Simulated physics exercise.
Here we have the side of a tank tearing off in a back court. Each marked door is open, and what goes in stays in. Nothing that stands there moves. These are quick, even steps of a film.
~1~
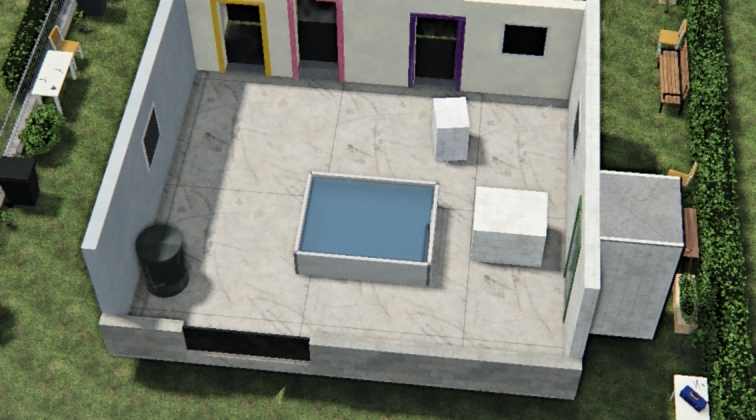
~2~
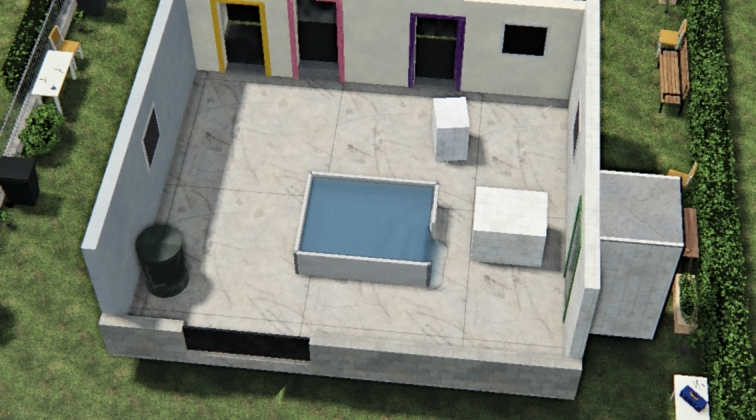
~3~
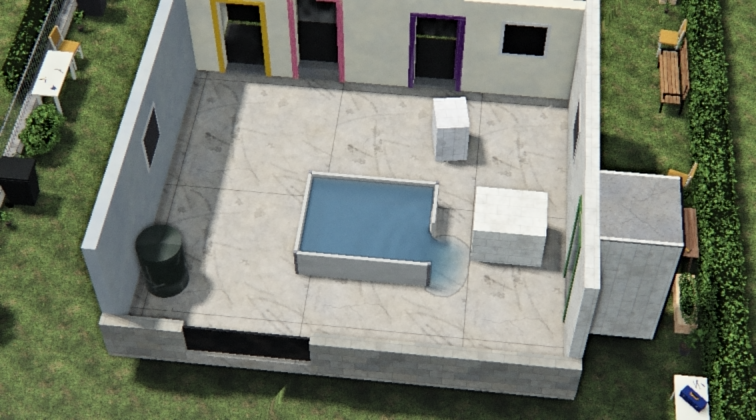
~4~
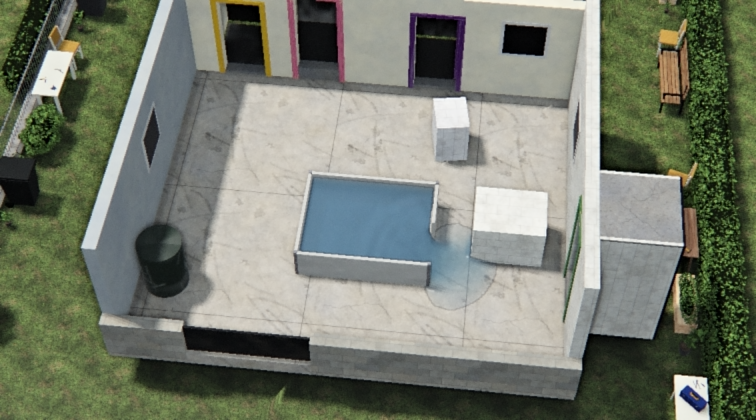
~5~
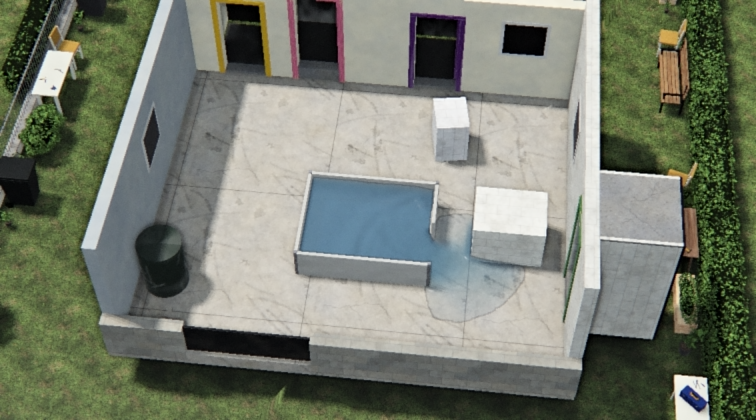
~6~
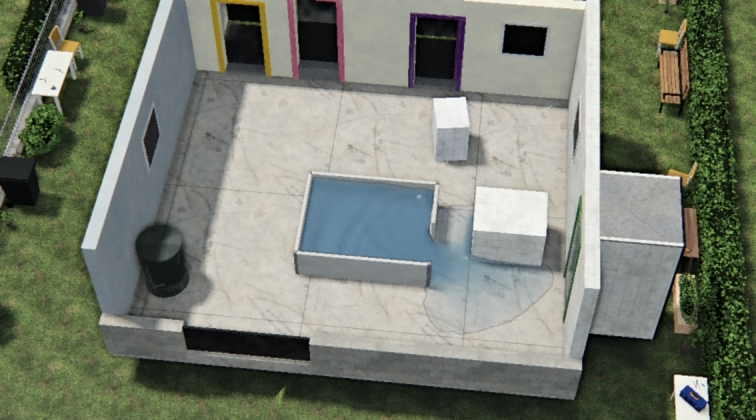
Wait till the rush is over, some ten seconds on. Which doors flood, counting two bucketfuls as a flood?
In the end: The purple door stays under that; the yellow door stays under that; the green door stays under that; the pink door stays under that.
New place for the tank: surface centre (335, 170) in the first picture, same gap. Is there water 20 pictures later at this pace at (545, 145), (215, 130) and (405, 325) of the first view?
In turn: Awash, not flooded, awash.
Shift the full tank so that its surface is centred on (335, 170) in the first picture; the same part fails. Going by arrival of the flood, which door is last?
I say the one in yellow.
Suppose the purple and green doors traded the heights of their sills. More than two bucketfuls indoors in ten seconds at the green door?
In short: The green one floods.
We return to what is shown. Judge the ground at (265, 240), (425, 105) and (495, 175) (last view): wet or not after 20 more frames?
One after the other: Clear, dry, under water.
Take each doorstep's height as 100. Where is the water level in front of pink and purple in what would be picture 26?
Roughly 0 per cent, then 0 per cent.
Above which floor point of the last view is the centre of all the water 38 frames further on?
Around (418, 250).
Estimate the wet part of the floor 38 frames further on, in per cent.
Roughly 60 per cent.
A moment on, water covers 15 % of the floor; the purple door not reached, the yellow door not reached, the green door wet at the sill, nothing in, the pink door not reached.
Next, water covers 20 % of the floor; the purple door not reached, the yellow door not reached, the green door wet at the sill, nothing in, the pink door not reached.
Then, water covers 35 % of the floor; the purple door not reached, the yellow door not reached, the green door wet at the sill, nothing in, the pink door not reached.
Later, water covers 60 % of the floor; the purple door wet at the sill, nothing in, the yellow door not reached, the green door wet at the sill, nothing in, the pink door wet at the sill, nothing in.
In the end, water covers 90 % of the floor; the purple door wet at the sill, nothing in, the yellow door wet at the sill, nothing in, the green door wet at the sill, nothing in, the pink door wet at the sill, nothing in.
